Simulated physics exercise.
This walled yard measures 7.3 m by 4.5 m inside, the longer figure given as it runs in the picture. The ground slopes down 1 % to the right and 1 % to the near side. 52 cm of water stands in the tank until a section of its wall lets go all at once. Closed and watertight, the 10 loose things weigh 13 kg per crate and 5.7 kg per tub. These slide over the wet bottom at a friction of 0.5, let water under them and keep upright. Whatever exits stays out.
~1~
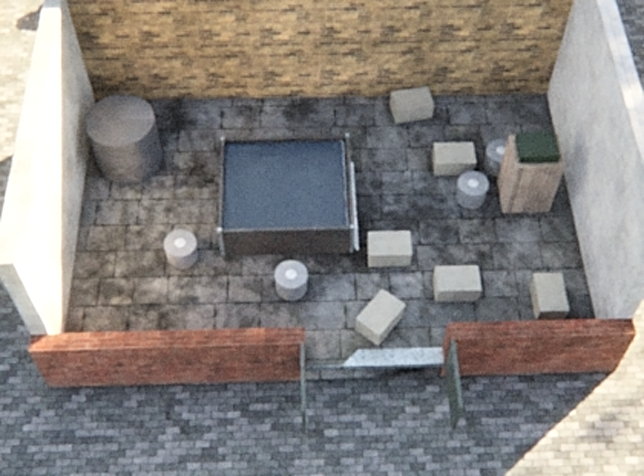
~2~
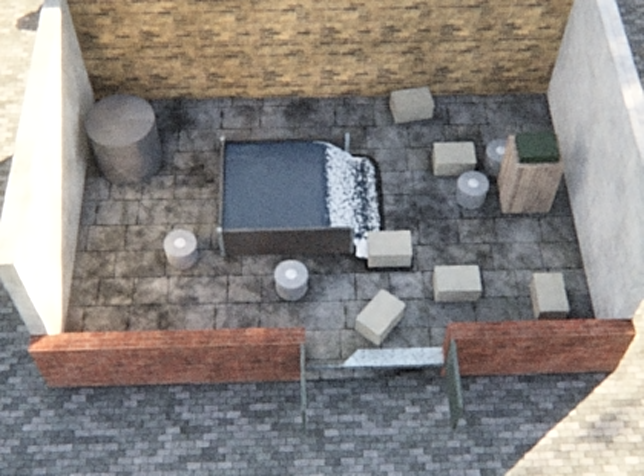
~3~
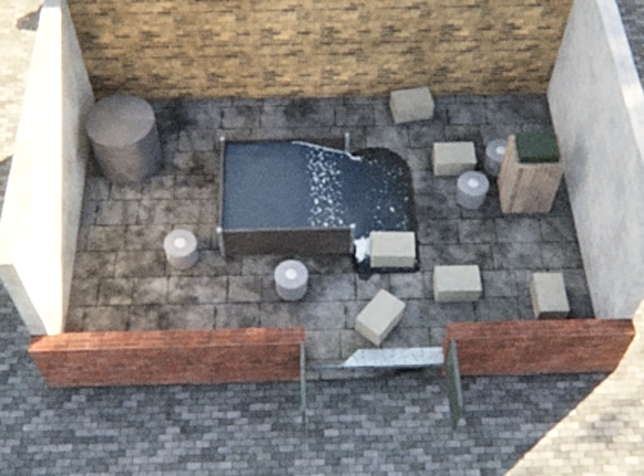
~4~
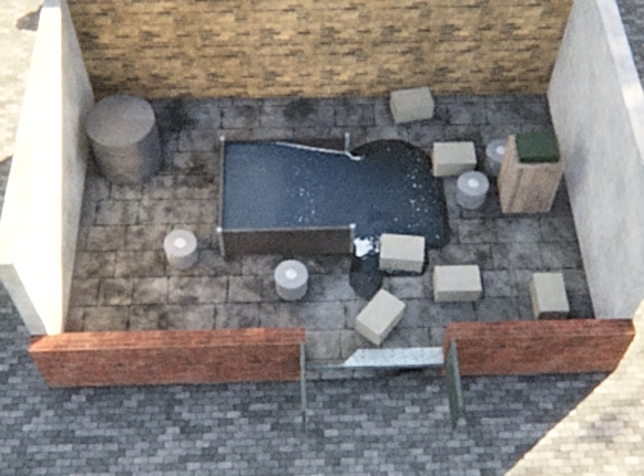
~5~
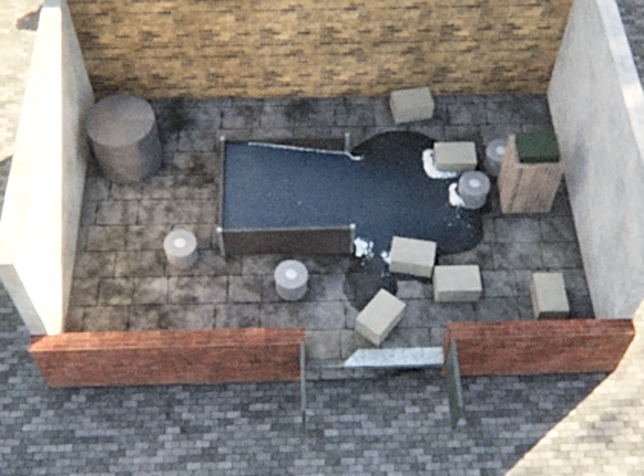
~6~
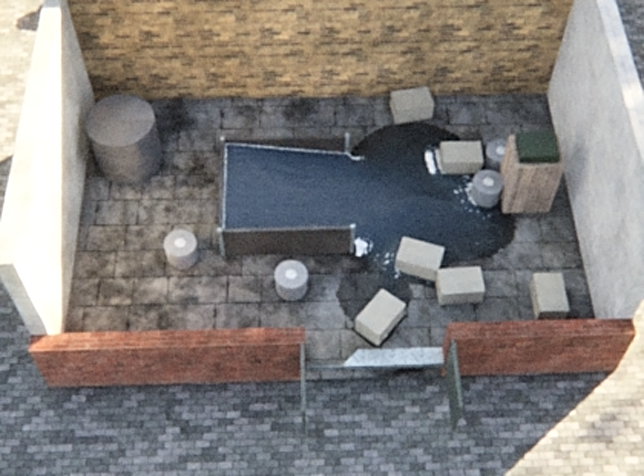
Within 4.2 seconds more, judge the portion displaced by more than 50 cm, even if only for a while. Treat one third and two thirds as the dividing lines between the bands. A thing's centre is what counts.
I expect two thirds or more of them.
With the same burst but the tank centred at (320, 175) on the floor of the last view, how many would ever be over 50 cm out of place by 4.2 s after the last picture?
Then 5.
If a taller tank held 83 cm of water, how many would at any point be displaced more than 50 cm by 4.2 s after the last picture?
That would make 9 of them.
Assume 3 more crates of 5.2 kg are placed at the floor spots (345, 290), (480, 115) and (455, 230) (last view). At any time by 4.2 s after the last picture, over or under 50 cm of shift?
In order: Within it, beyond it, beyond it.
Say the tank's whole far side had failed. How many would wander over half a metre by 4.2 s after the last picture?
The answer would then be 4.
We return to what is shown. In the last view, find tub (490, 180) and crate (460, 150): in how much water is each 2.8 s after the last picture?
Some 19 cm at the first, some 16 cm at the second.
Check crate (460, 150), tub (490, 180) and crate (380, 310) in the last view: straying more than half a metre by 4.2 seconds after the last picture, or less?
Well, in that order it's topping it, topping it, topping it.
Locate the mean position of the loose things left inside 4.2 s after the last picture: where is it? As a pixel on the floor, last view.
That lands at roughly (386, 238).
Then, 0.4 s after the last picture 1 of 10 are over 50 cm from their spots; 1 afloat.
Then, 1.5 s after the last picture 4 of 10 are over 50 cm from their spots; 4 afloat.
Then, 2.8 s after the last picture 5 of 10 are over 50 cm from their spots; 6 afloat.
Then, 4.2 s after the last picture 8 of 10 are over 50 cm from their spots, and 8 have been at some point; 6 afloat.
